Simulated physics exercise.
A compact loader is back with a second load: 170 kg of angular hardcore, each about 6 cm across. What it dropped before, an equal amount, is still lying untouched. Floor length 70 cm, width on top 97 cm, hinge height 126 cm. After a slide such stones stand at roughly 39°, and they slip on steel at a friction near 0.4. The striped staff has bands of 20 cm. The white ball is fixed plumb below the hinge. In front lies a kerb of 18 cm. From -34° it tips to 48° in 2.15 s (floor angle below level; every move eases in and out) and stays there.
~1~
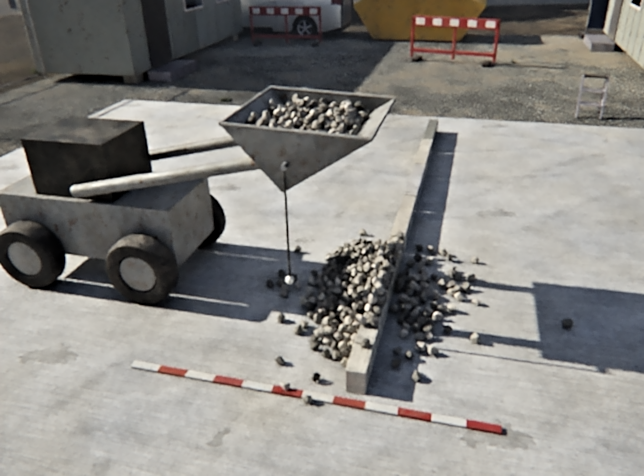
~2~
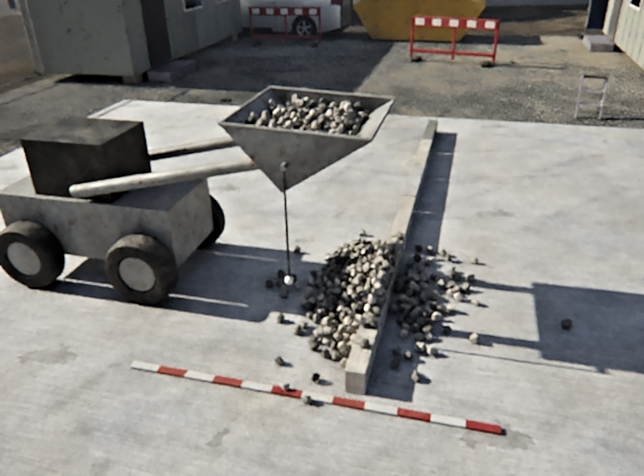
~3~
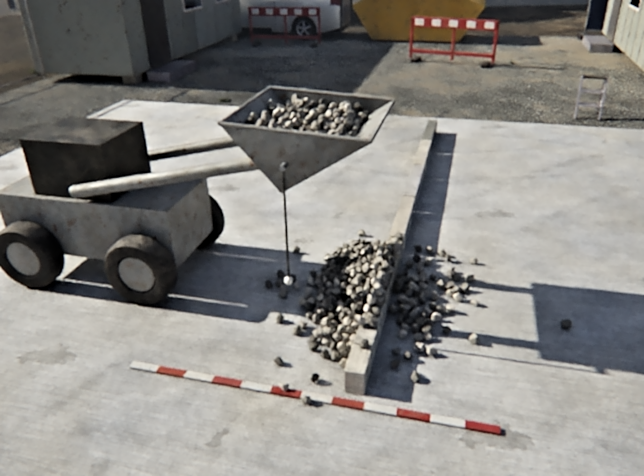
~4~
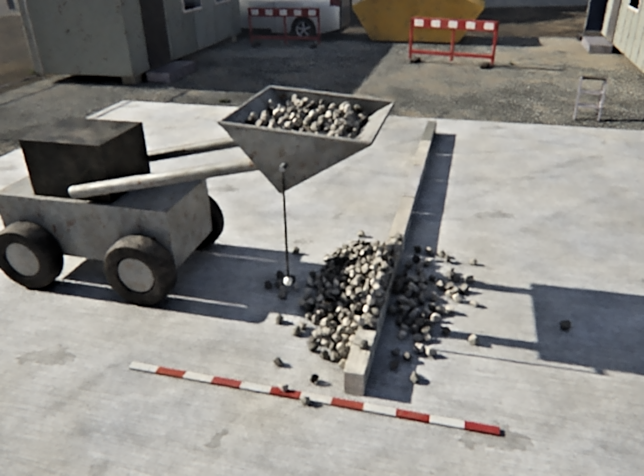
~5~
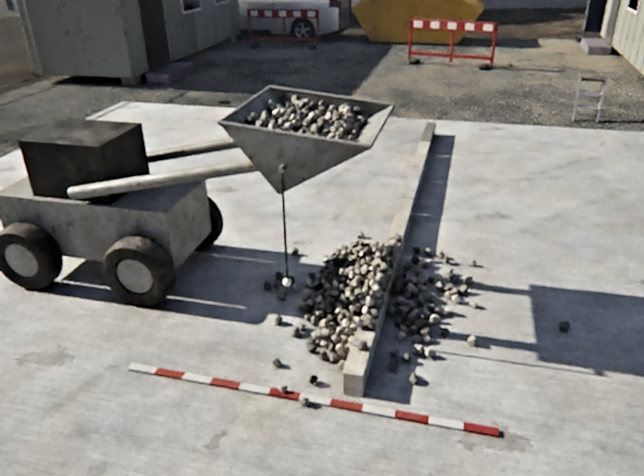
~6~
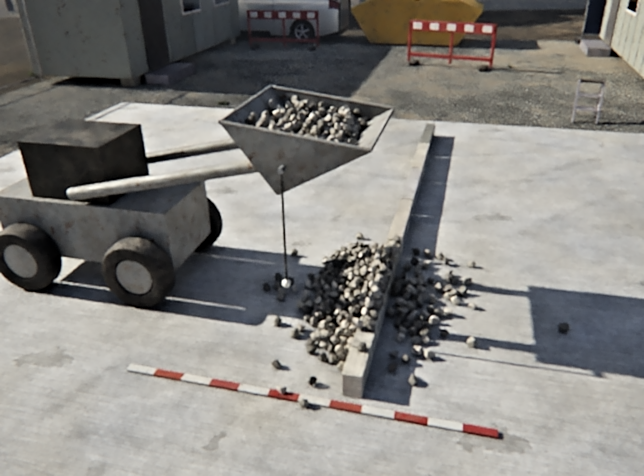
At the start, a grey wheeled loader on the left holds a bucket full of stones above a concrete yard, beside a stone pile lying against and over a low kerb, near a red-and-white staff. The bucket then tilts very slightly, its stones staying inside, while the pile below stays still.
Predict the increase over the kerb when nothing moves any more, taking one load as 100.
Close to 72 parts in a hundred.
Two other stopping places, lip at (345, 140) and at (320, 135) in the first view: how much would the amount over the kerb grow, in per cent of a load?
About 30 and 0 per cent.
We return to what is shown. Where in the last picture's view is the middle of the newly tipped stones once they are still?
Their middle is at about (407, 298).
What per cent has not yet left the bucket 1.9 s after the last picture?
About 0 per cent.
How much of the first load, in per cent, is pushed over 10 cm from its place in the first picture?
About 5 per cent.
Then, 1.3 s after the last picture the floor is at 35°; in per cent of one load, 97 in the bucket, 85 on this side of the kerb, 18 over the kerb; the foremost stones are at (477, 299).
Then, 1.9 s after the last picture the floor is at 48°; in per cent of one load, 2 in the bucket, 131 on this side of the kerb, 67 over the kerb; the foremost stones are at (485, 304).
Then, 2.3 s after the last picture the floor is at 48°; in per cent of one load, 0 in the bucket, 110 on this side of the kerb, 90 over the kerb; the foremost stones are at (531, 323).
Then, 4.7 s after the last picture the floor is at 48°; in per cent of one load, 0 in the bucket, 110 on this side of the kerb, 90 over the kerb; the foremost stones are at (553, 337). Net gain over the kerb, 72.
